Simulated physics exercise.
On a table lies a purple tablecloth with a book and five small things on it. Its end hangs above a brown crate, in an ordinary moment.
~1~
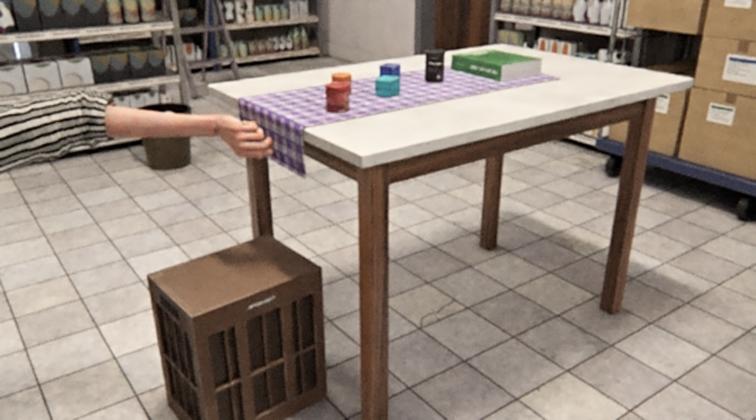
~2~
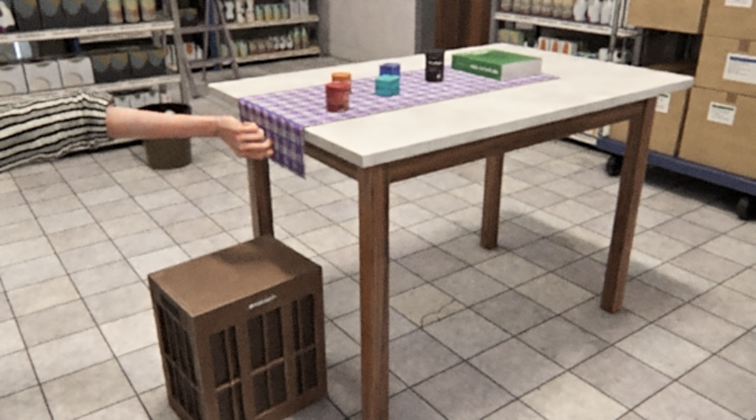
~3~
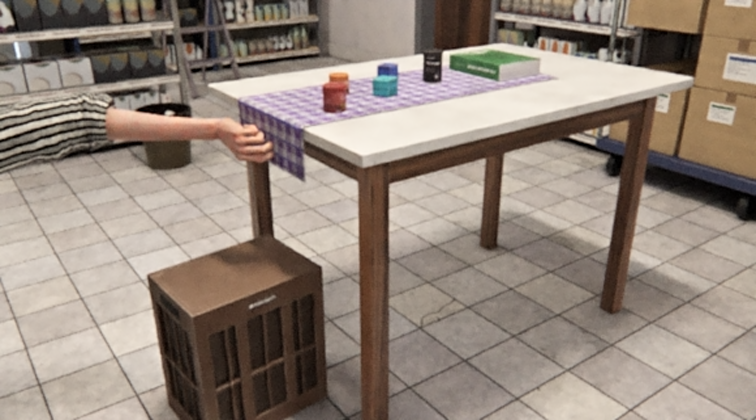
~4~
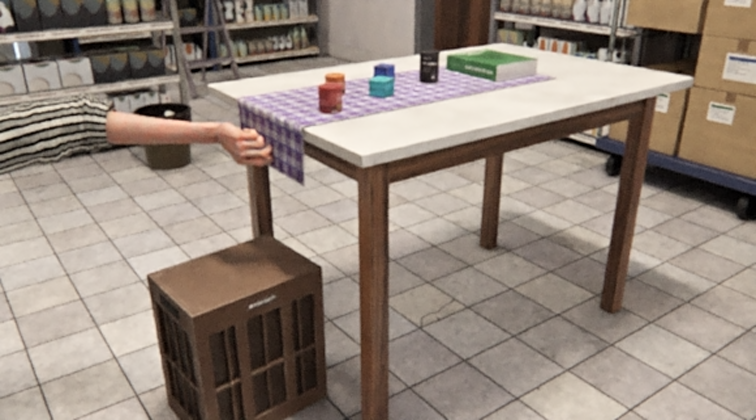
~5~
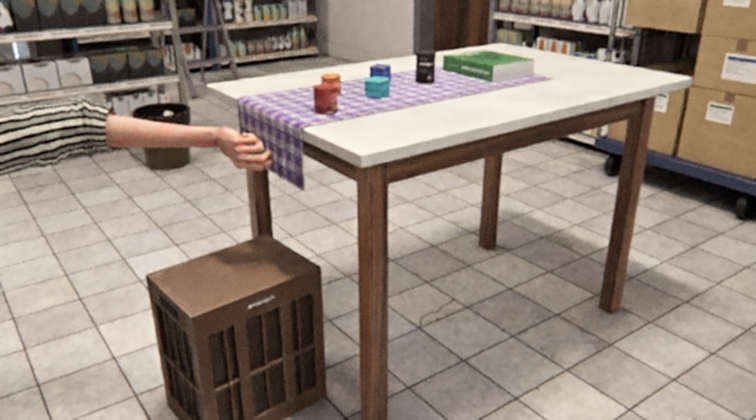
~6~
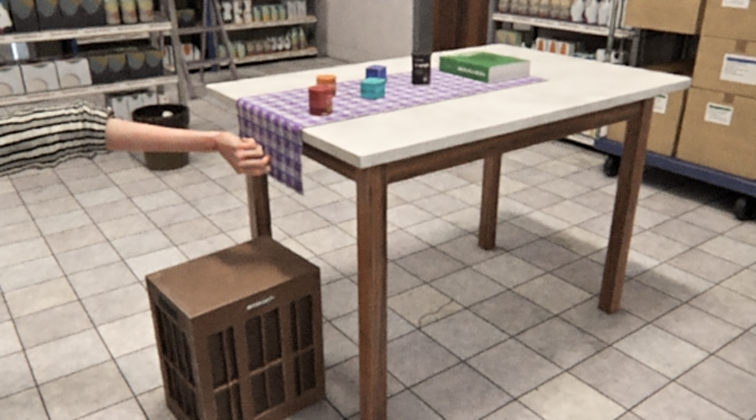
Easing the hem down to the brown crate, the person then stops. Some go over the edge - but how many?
The number of things lost will likely be two.
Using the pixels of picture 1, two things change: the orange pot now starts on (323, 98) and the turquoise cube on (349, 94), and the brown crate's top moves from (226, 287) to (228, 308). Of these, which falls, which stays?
Orange pot: Lost; turquoise cube: Lost.
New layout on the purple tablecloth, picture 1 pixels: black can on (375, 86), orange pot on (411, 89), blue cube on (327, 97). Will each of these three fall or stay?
Outcome: Black can keeps its perch; orange pot keeps its perch; blue cube is gone.
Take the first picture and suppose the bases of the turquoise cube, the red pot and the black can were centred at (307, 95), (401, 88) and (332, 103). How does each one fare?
As for the turquoise cube, it goes off; the red pot stays aboard; the black can goes off.
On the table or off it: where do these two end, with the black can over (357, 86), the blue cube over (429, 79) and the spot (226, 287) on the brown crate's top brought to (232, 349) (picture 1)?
First the black can: It ends off the top. Then the blue cube: It is still up there.
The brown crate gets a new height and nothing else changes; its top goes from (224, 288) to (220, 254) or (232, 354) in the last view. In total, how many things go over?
It comes to 1 and 4 over the edge.
Soon after, hem near (272, 214); all still up.
After that, hem near (273, 240); red pot gone.
And then, hem on the crate; red pot and orange pot gone.
In the end, hem on the crate; red pot and orange pot gone. The answer is two.
